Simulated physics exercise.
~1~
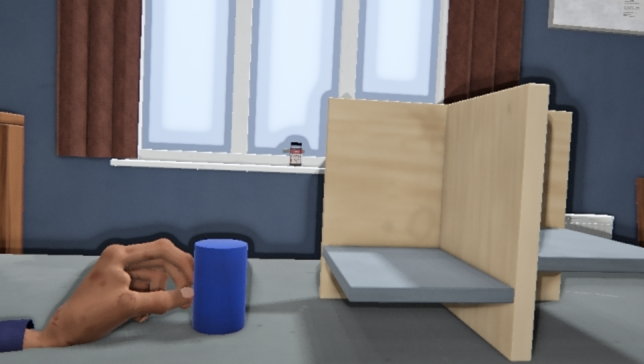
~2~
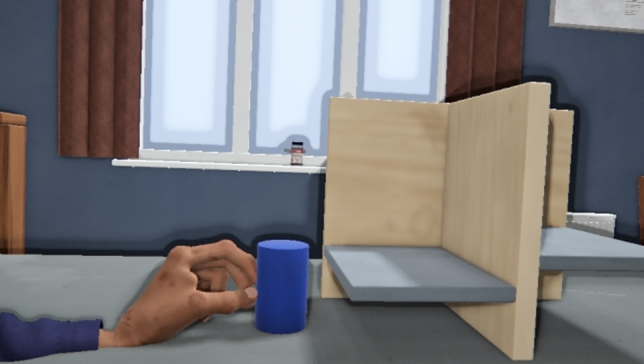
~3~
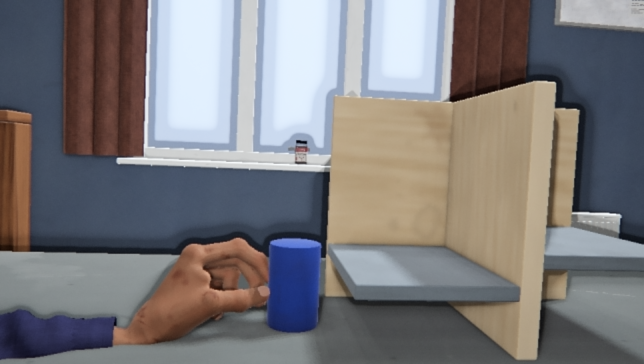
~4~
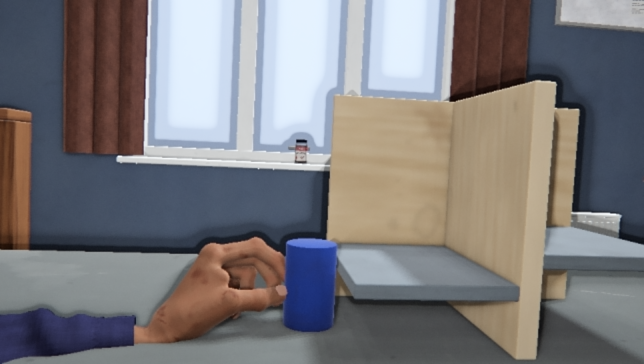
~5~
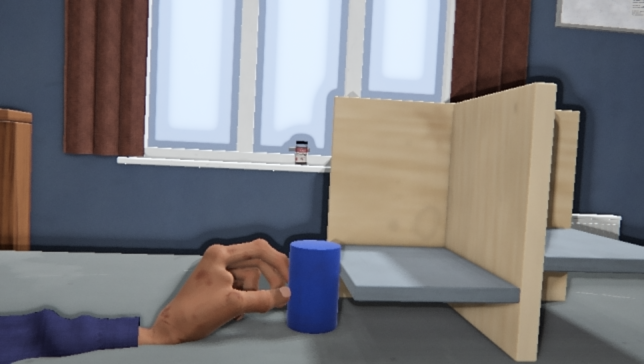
A blue candle, shaped like a plain upright cylinder, stands on a grey tabletop with a hand in a dark blue sleeve just behind it on the left. The hand pushes it right, toward a small wooden rack with a low grey shelf, while a window with brown curtains stays in the background. The candle slides a good way at first, then advances in smaller steps, staying upright. It reaches the shelf's left edge and barely moves after that. It ends stopped against the edge, the fingers still beside it.
